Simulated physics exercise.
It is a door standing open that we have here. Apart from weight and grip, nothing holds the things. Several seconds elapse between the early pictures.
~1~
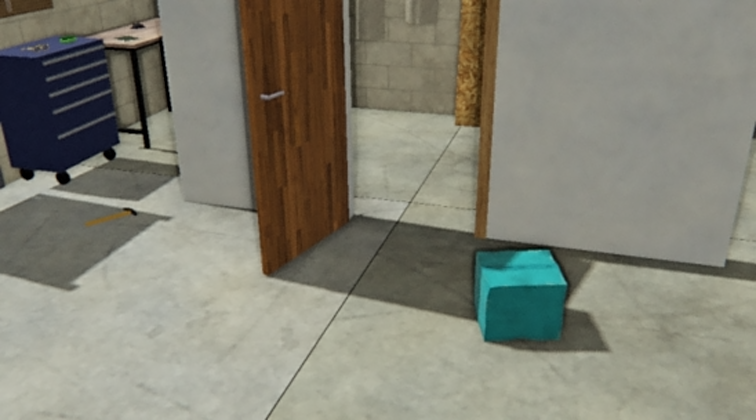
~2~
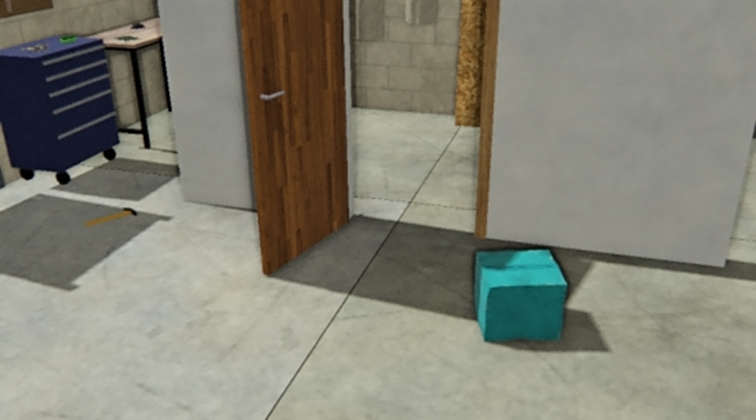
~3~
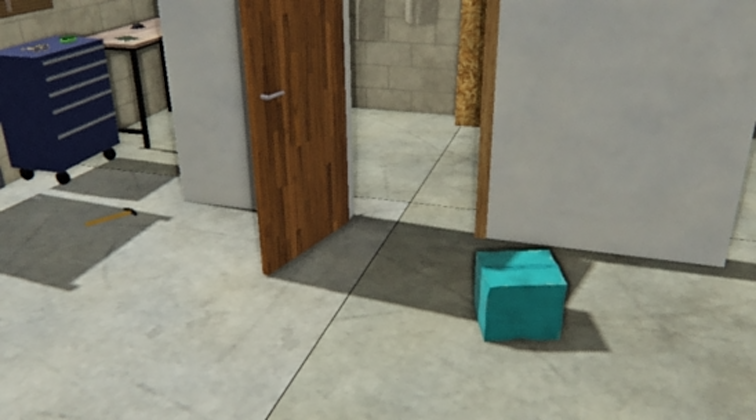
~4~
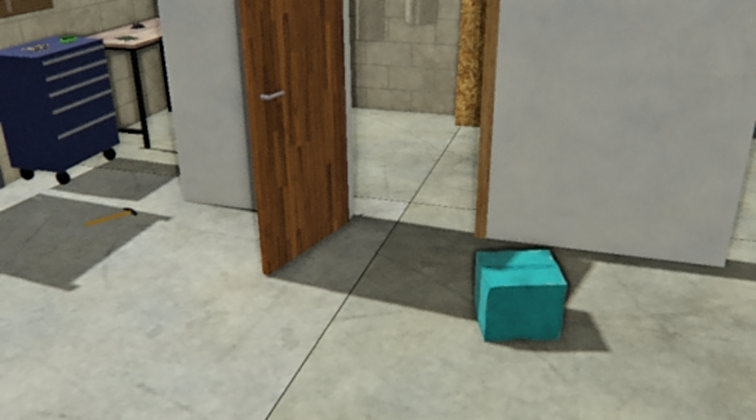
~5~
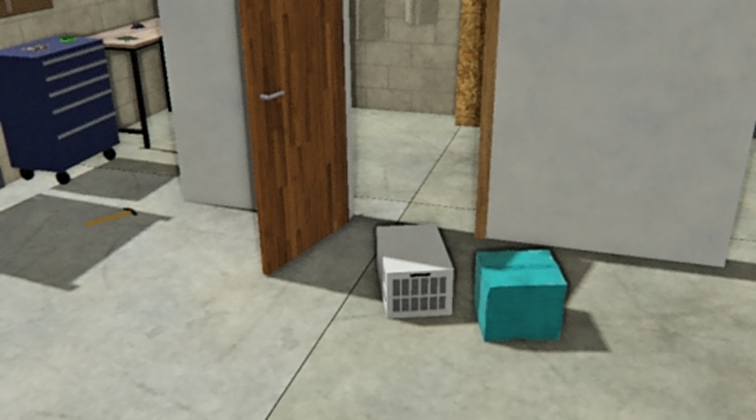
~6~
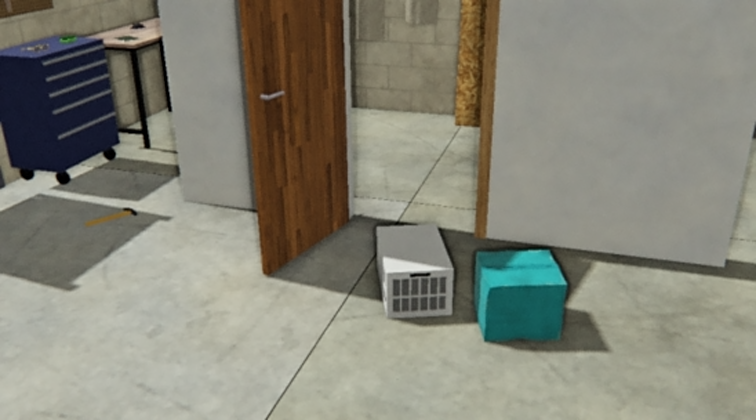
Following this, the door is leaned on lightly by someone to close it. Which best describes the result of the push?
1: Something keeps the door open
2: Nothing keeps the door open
1, something keeps the door open.
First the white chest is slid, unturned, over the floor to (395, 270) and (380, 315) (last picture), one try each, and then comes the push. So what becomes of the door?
First try: It gets caught partway; second try: It swings home.
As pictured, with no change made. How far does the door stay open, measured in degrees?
It stays open at around 55°.
Then, 0.40 s past the last view, open by 95°.
Then, 0.60 s past the last view, open by 82°.
Then, 0.80 s past the last view, open by 65°.
Then, 0.90 s past the last view, open by 58°.
Finally, open by 57°; both still in place. Final places as the last picture's camera would see them, white chest near (418, 269).
